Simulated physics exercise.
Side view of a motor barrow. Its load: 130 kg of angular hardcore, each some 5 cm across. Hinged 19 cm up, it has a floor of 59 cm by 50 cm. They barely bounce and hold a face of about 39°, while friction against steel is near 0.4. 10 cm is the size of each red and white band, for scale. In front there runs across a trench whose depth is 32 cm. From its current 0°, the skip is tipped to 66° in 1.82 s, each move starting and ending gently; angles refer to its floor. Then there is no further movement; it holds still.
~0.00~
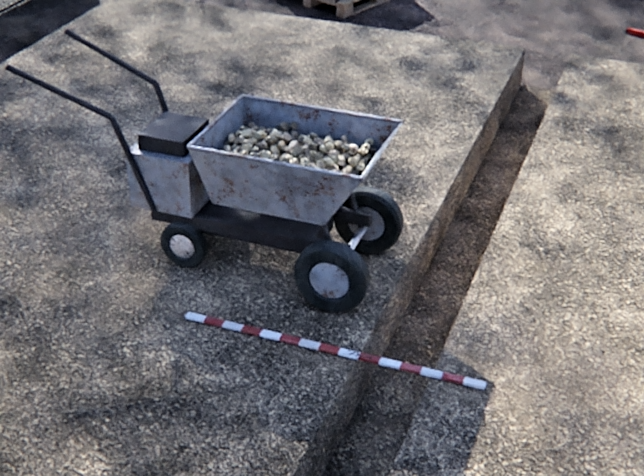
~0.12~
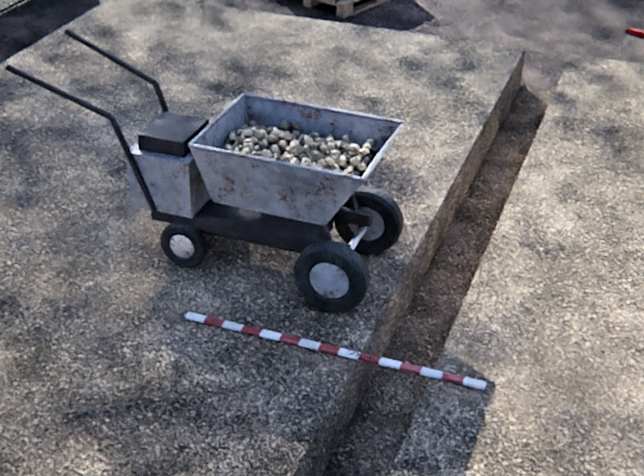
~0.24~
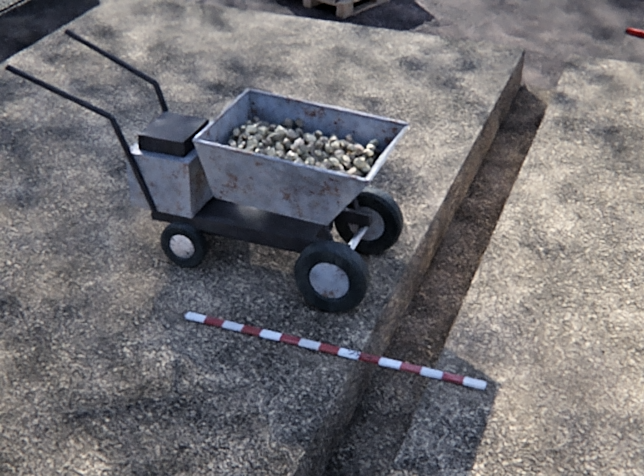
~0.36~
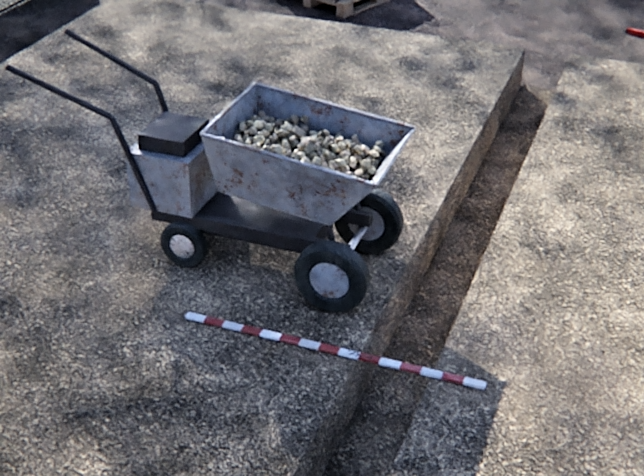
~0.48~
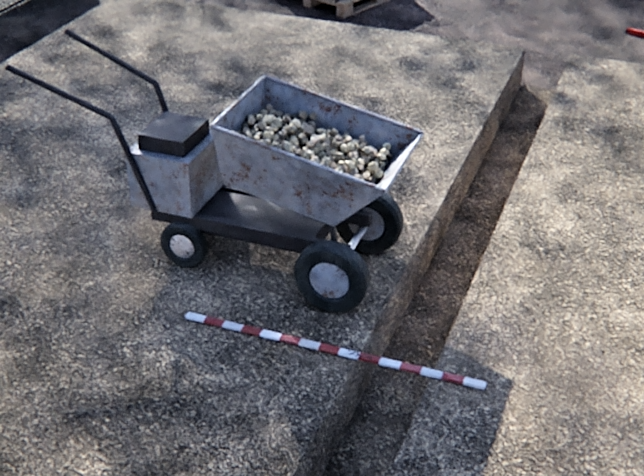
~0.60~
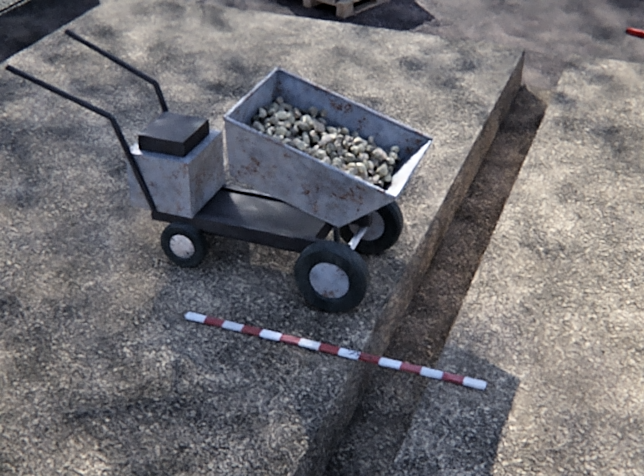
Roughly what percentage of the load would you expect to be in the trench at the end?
I'd expect around 6 per cent.
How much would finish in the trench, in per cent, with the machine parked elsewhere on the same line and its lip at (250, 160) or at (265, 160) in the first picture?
Some 25 and some 40 per cent, in that order.
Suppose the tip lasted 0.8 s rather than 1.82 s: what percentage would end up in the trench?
With that timing, about 0 per cent.
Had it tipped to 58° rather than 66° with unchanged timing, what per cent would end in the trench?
It comes out at about 0 percent.
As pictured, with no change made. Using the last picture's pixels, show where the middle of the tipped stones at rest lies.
Around (496, 309).
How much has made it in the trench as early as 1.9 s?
Close to 0 per cent at that time.
After 1.4 s the floor is at 55°; 100 % in the skip; the foremost stones are at (440, 241).
After 1.9 s the floor is at 66°; 92 % in the skip, 8 % past the trench; the foremost stones are at (523, 306).
After 2.3 s the floor is at 66°; 78 % in the skip, 22 % past the trench; the foremost stones are at (577, 310).
After 4.2 s the floor is at 66°; 61 % in the skip, 6 % in the trench, 33 % past the trench; the foremost stones are at (605, 314).
